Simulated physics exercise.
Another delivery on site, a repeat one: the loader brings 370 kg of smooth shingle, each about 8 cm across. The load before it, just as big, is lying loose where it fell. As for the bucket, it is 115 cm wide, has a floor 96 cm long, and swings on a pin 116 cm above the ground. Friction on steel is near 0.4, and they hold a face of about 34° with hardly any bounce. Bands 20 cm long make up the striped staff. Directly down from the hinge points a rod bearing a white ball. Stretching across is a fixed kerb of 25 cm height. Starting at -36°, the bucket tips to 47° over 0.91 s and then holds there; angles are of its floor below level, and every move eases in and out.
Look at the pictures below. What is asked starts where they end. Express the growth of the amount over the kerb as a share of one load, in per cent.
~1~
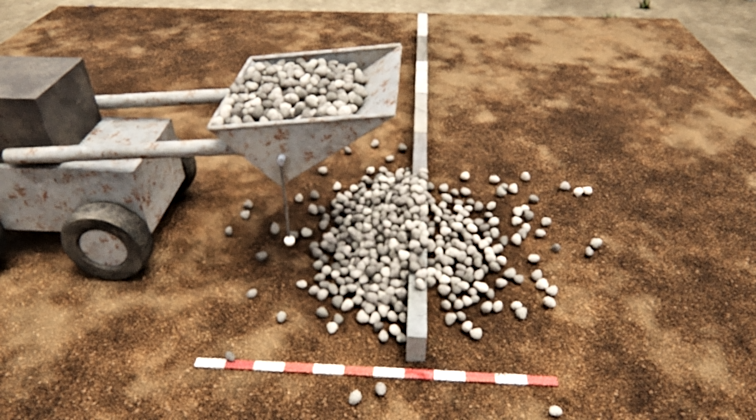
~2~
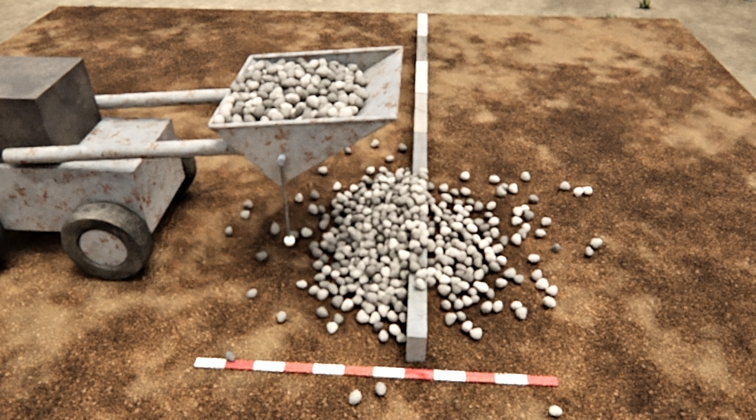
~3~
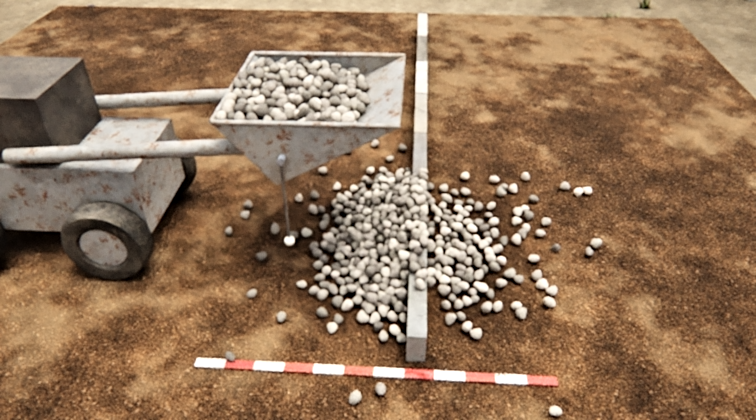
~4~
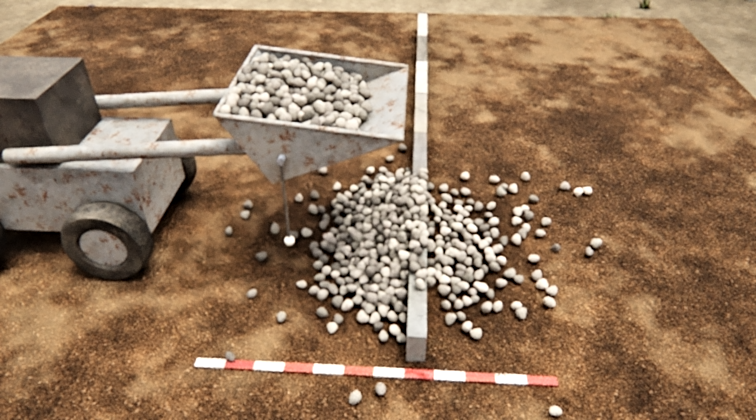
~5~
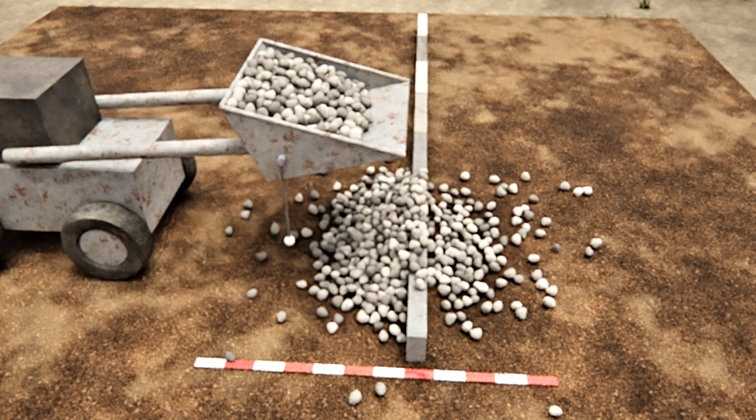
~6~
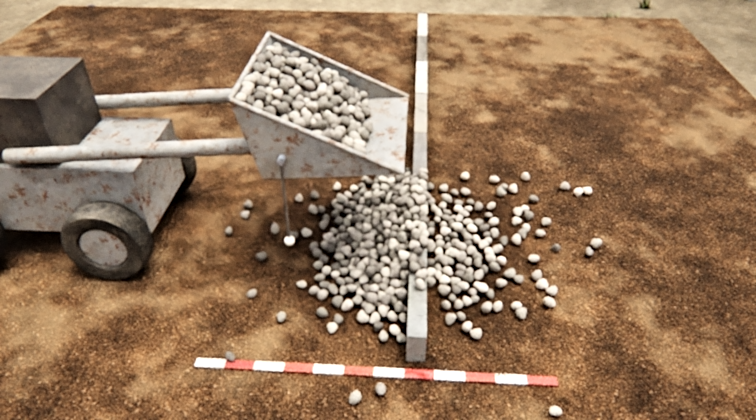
Roughly 21 per cent of a load.
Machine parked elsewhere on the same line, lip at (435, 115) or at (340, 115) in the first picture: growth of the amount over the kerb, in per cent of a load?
Roughly 65 and 0 per cent, in that order.
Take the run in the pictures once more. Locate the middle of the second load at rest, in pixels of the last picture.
Their middle rests near (380, 224).
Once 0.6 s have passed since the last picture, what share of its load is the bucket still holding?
Close to 55 in a hundred.
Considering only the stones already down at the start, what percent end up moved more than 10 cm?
25 %.
Then, 0.3 s after the last picture the floor is at 34°; in per cent of one load, 100 in the bucket, 76 on this side of the kerb, 24 over the kerb; the foremost stones are at (569, 215).
Then, 0.6 s after the last picture the floor is at 47°; in per cent of one load, 56 in the bucket, 120 on this side of the kerb, 24 over the kerb; the foremost stones are at (569, 215).
Then, 1.0 s after the last picture the floor is at 47°; in per cent of one load, 5 in the bucket, 158 on this side of the kerb, 37 over the kerb; the foremost stones are at (569, 215).
Then, 3.6 s after the last picture the floor is at 47°; in per cent of one load, 0 in the bucket, 156 on this side of the kerb, 44 over the kerb; the foremost stones are at (596, 221). Net gain over the kerb, 21.
